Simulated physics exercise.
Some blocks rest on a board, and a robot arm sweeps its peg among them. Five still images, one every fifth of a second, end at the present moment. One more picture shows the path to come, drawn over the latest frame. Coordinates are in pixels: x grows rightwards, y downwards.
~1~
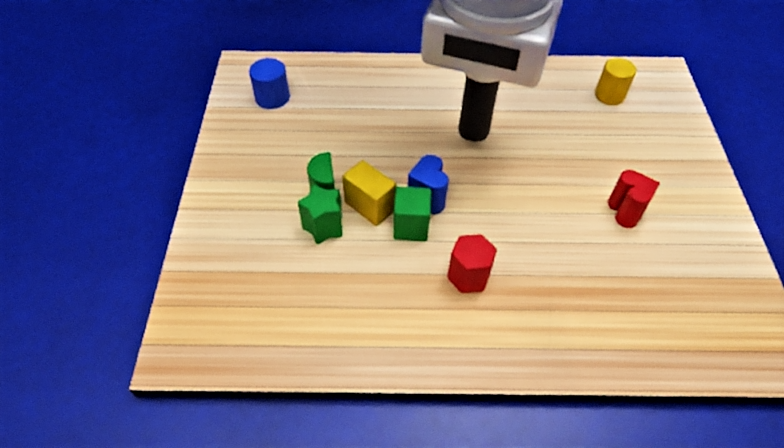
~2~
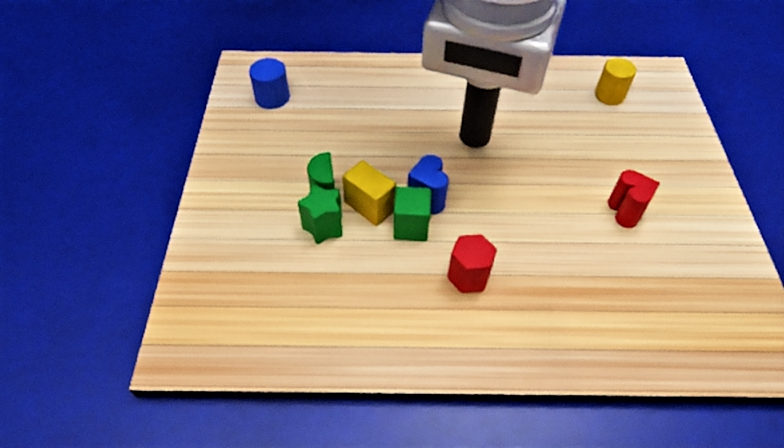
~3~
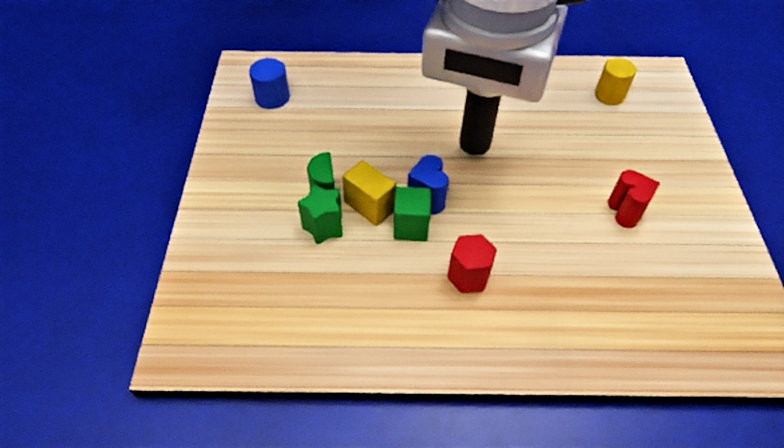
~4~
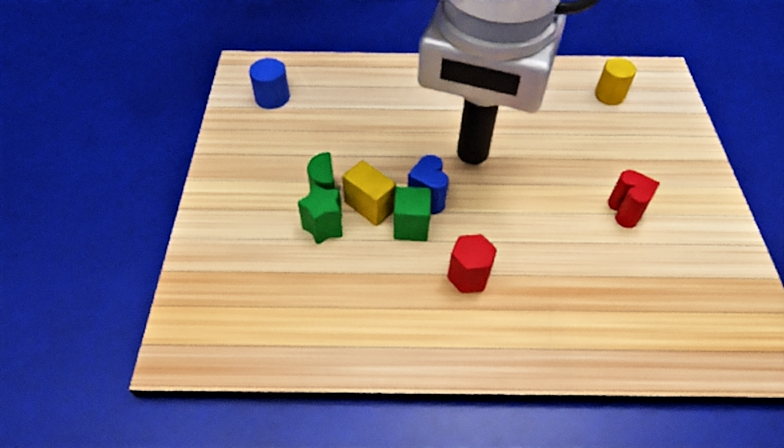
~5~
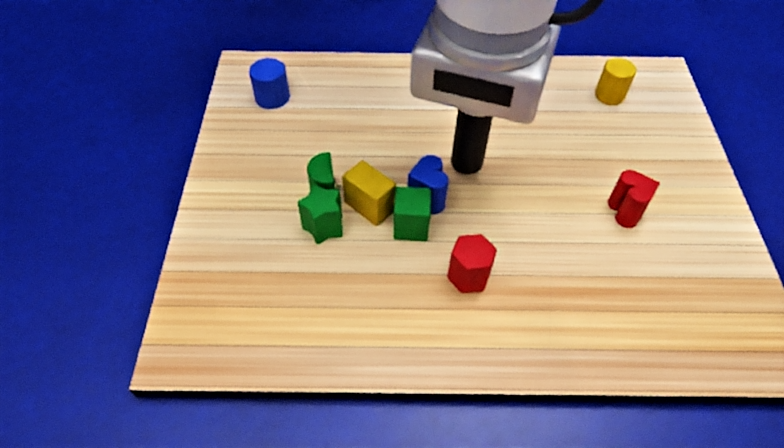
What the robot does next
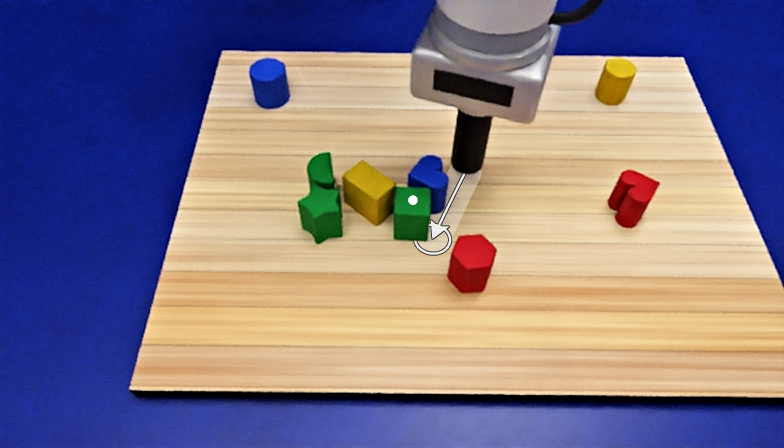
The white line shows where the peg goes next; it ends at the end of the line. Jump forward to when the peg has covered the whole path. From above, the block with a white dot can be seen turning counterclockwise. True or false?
That statement is accurate.
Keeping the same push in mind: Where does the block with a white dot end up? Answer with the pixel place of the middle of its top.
Around (392, 212).
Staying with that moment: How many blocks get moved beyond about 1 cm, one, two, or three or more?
The way I see it, the answer is two.
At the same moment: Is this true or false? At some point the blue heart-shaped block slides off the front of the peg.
True.
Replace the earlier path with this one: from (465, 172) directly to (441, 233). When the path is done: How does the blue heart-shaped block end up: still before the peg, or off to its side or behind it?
The blue heart-shaped block won't stay at the front of the peg.
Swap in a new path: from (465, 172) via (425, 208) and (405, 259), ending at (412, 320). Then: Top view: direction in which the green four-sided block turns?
Looking from above, the answer is clockwise.
Drawn move, from (465, 172) directly to (433, 239); the dot is on the green four-sided block.
The first path, step by step. Halfway along, peg (451, 195); green four-sided block (403, 207); blue heart-shaped block (421, 176), turned 15° clockwise.
At the end, peg (434, 230); green four-sided block (392, 212), turned 25° anticlockwise; blue heart-shaped block (415, 181), turned 45° clockwise; red hexagonal block still.
